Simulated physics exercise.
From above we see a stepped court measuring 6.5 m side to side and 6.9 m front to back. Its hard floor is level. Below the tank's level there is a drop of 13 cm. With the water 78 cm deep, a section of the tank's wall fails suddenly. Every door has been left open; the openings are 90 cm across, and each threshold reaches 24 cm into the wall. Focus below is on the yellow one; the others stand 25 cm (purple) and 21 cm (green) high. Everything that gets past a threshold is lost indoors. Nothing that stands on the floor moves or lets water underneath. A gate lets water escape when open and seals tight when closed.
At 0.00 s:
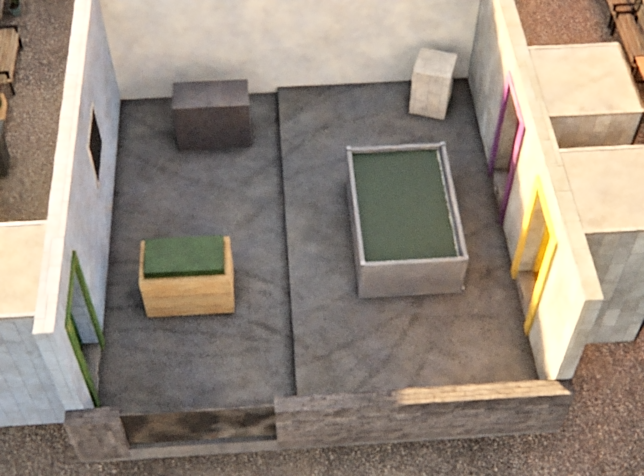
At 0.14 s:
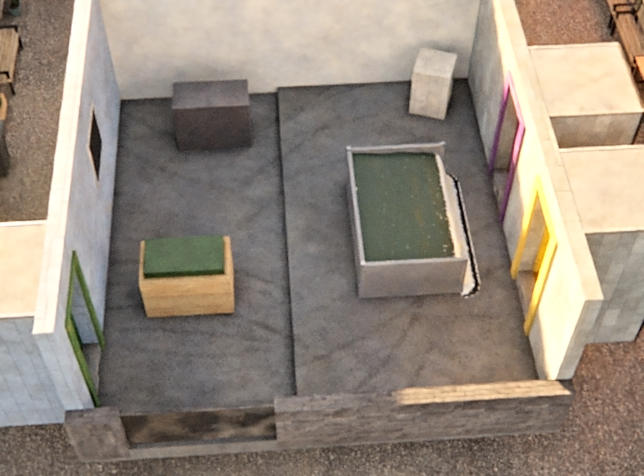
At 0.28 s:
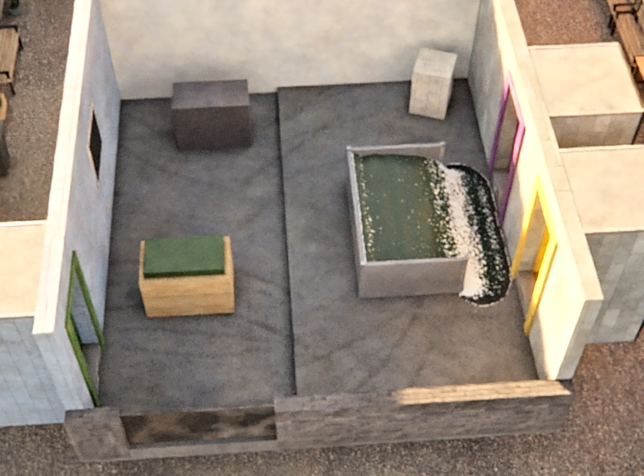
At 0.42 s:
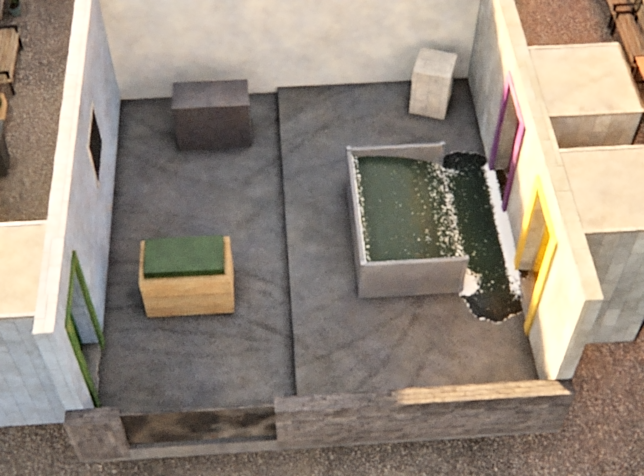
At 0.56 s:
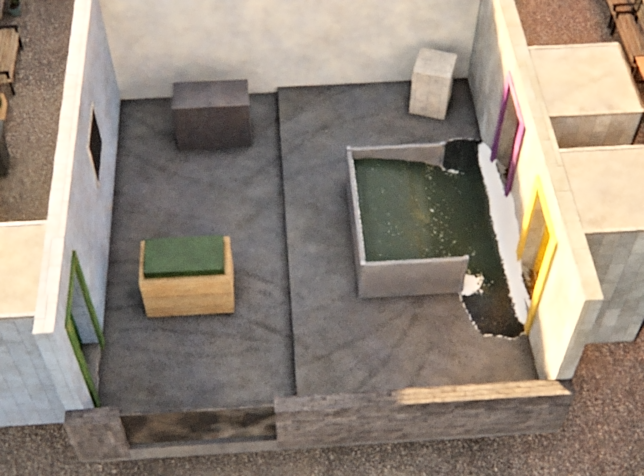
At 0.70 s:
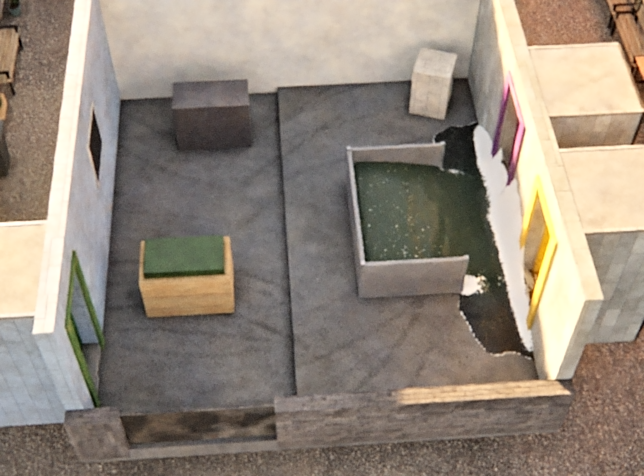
Roofless walled court with a tank of dark green water losing its right side, water pouring out and spreading along the right wall.
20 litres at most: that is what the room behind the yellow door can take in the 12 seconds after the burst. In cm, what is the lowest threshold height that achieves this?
About 33 cm.
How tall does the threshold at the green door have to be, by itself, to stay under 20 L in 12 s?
The green one would have to be about 9.0 cm high.
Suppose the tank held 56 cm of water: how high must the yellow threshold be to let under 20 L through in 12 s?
Roughly 22 centimetres.
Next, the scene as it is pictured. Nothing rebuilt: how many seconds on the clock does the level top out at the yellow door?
Roughly 1.2 s.
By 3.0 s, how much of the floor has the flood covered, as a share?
Close to 45 per cent of it is wet.
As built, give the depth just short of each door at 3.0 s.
Door depths (cm): Yellow = 14, purple = 18, green = 0.
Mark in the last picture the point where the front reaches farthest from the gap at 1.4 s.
Pixel close to (468, 79).
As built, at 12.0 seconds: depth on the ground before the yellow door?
4.5 cm.
After 1.4 s water covers 15 % of the floor, deepest (49 cm) near (497, 204); 33 cm at the yellow door, 33 litres in over its 23 cm threshold.
After 3.0 s water covers 45 % of the floor, deepest (34 cm) near (469, 86); 14 cm at the yellow door, 57 litres in over its 23 cm threshold.
After 12.0 s water covers 95 % of the floor, deepest (13 cm) near (283, 402); 4 cm at the yellow door, 57 litres in over its 23 cm threshold.
At the yellow door as built, the water arrived by 0.5 s and peaked near 34 cm at 1.2 s.
Run again over the same 12 s with other heights there, 42 litres in over 27.5 cm, 11 litres over 37 cm. The limit of 20 litres is kept from about 33 cm up.
